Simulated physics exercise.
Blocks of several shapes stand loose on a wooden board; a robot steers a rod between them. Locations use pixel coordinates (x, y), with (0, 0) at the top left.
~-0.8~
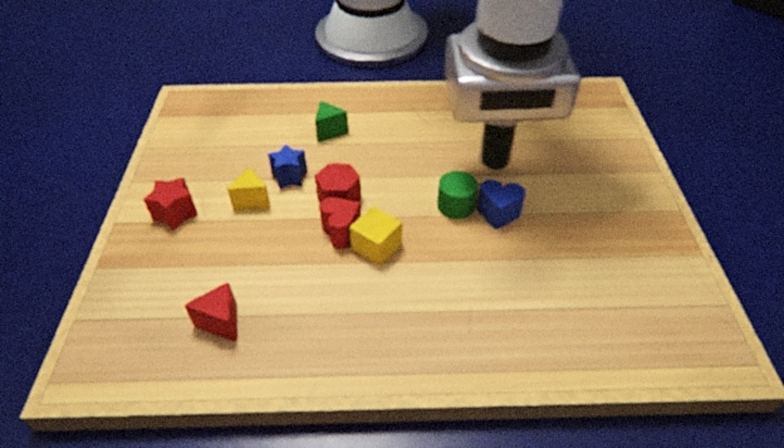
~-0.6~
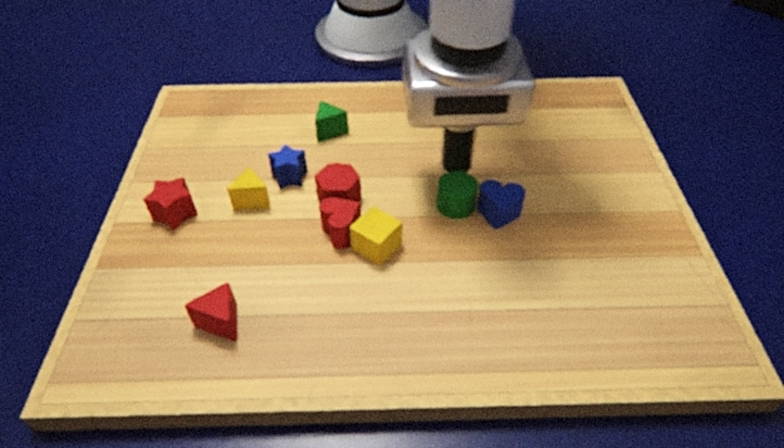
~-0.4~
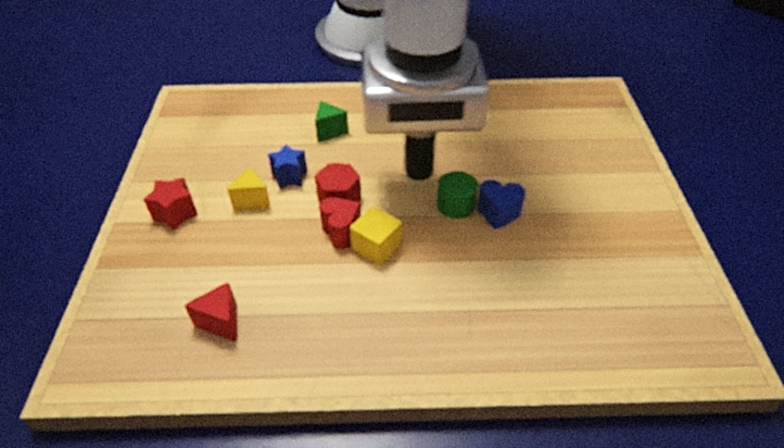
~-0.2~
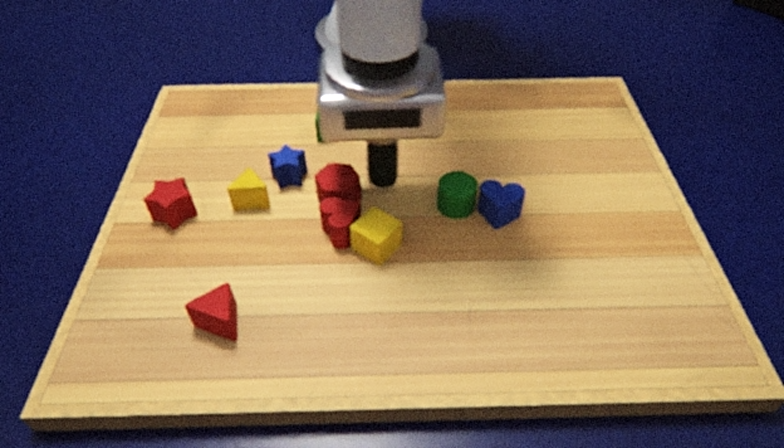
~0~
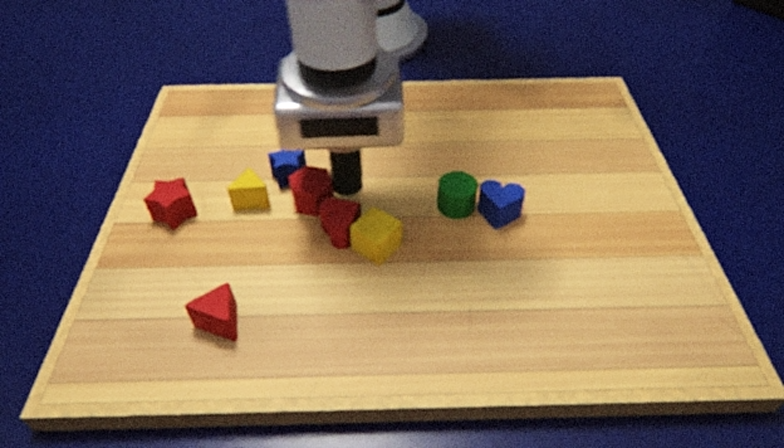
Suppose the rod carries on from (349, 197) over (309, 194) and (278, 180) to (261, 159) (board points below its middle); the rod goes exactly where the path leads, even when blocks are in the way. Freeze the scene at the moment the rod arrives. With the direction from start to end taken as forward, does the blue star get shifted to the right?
I expect so.
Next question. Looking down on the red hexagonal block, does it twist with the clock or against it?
Bird's-eye view: Counterclockwise.
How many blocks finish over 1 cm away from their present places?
I reckon the push displaces three or more of the blocks by more than 1 cm.
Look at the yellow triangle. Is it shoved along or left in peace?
It does get moved.
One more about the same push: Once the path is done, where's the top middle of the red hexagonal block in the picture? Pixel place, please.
The middle of the upper face of the red hexagonal block will lie at about (257, 183) in the picture.
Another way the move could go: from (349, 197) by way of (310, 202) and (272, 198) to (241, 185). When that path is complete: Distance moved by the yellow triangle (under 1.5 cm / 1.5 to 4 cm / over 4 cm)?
Range: Over 4 cm.
What follows on the original path. One third of the way, rod (307, 181); yellow triangle (234, 182), turned 30° clockwise; red hexagonal block (269, 182), turned 20° anticlockwise.
Two thirds of the way, rod (275, 167); yellow triangle (224, 184), turned 45° clockwise; blue star (267, 140), turned 55° clockwise; red hexagonal block (257, 183), turned 35° anticlockwise.
At the end, rod (258, 147); yellow triangle (224, 184), turned 45° clockwise; blue star (253, 121), turned 65° clockwise; red hexagonal block (257, 183), turned 35° anticlockwise; red heart block not moved.
